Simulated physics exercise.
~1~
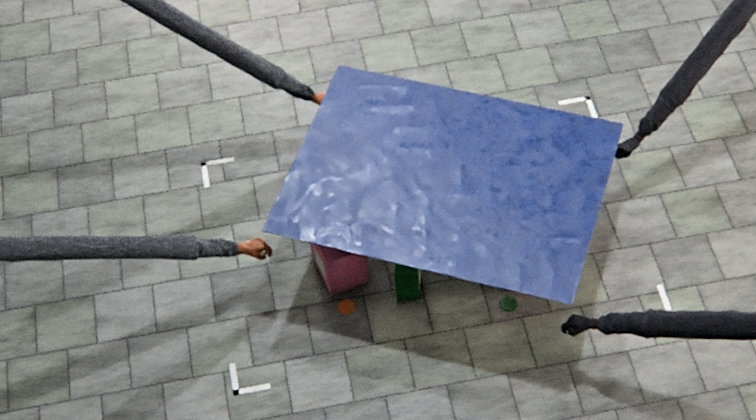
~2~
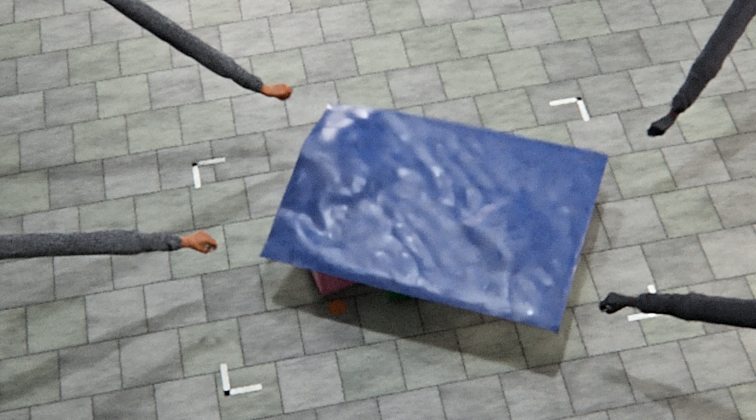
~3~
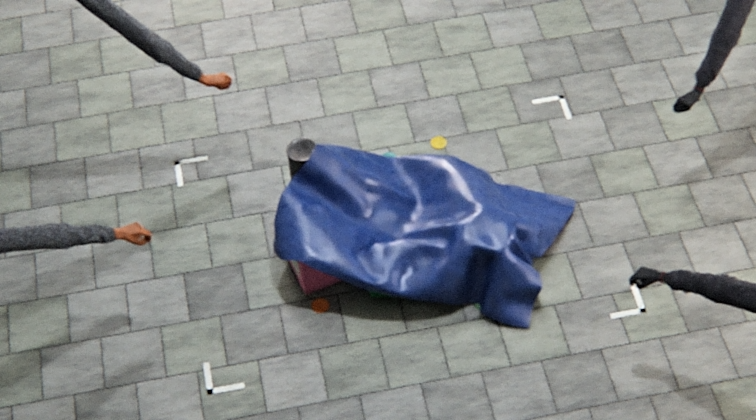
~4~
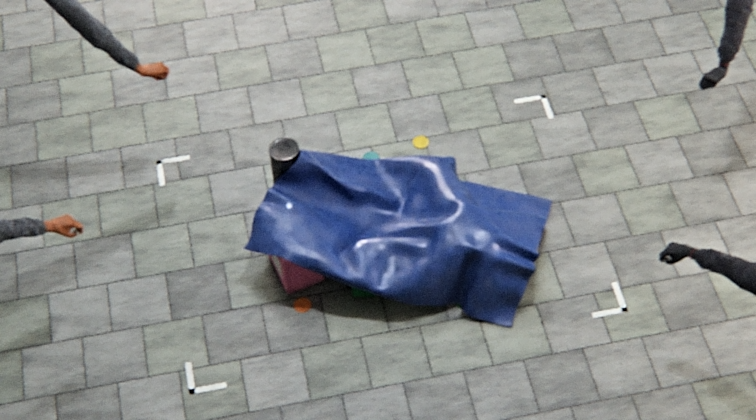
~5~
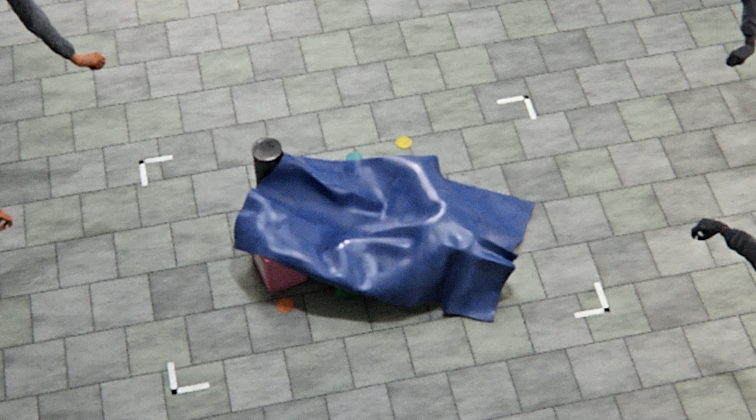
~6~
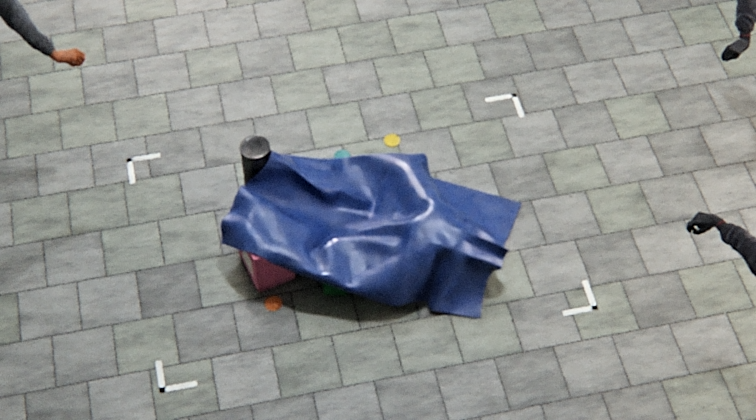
Blue tarp released by four hands dropping and draping over containers on grey paving, leaving a dark cylinder and pink box partly exposed.
